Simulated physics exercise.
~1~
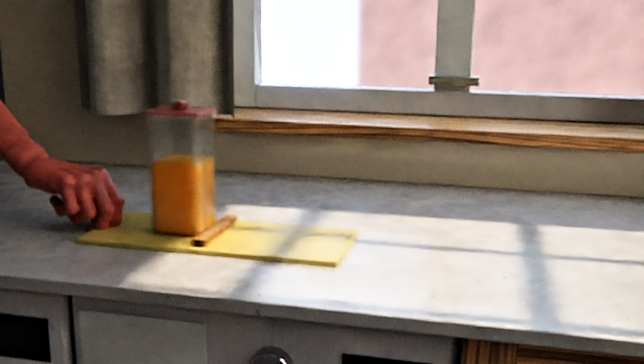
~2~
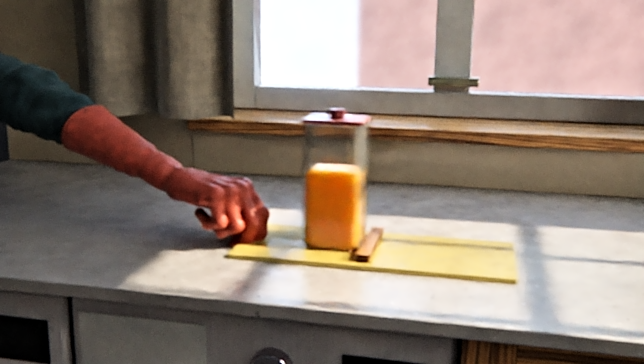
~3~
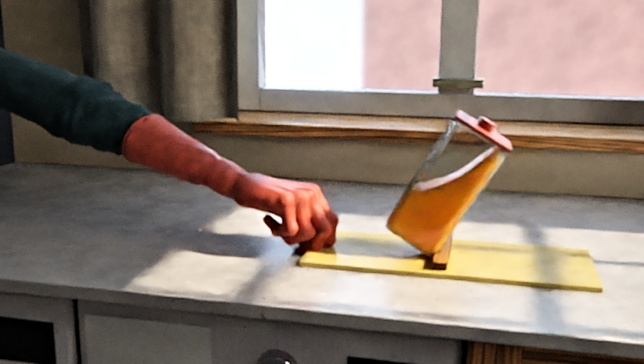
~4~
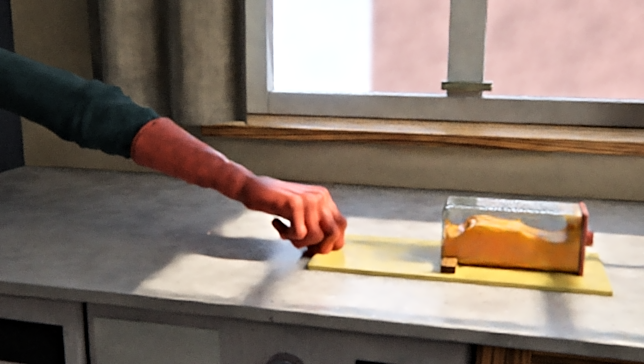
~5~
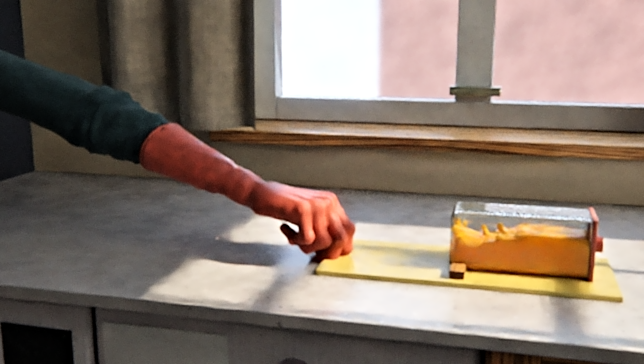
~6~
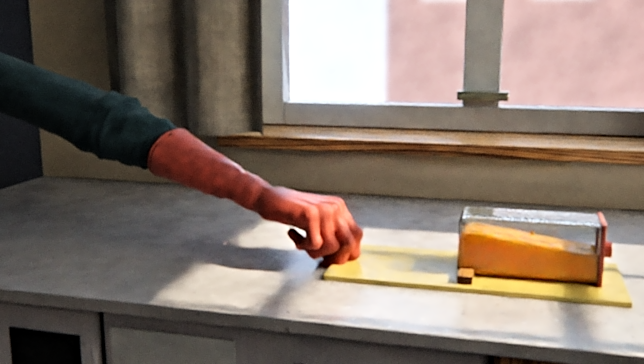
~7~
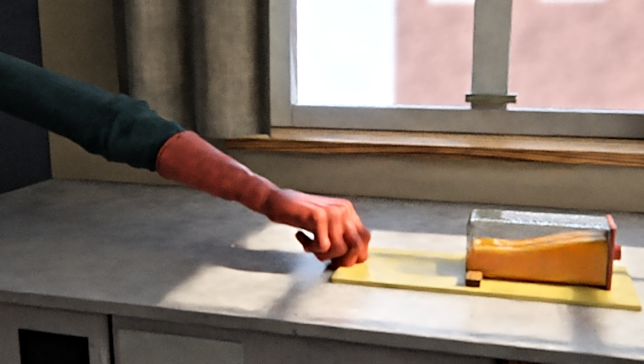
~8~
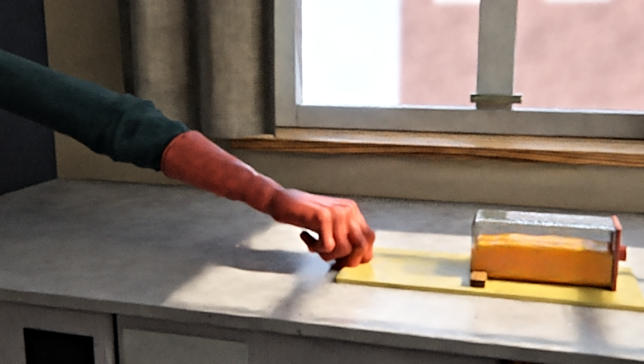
A clear square bottle with a red cap, roughly half full of orange juice, stands on a yellow board on a pale grey counter, seen from the front and slightly above. Behind it are a window and a grey curtain, and a small brown strip crosses the board at the bottle's foot. A reddish hand in a dark green sleeve slides the board to the right. As the board slows, the bottle tips rightward over the strip and drops onto its side. The juice sloshes, then settles, while the bottle stays lying on the board, cap pointing right, with the hand still at the board's left end.
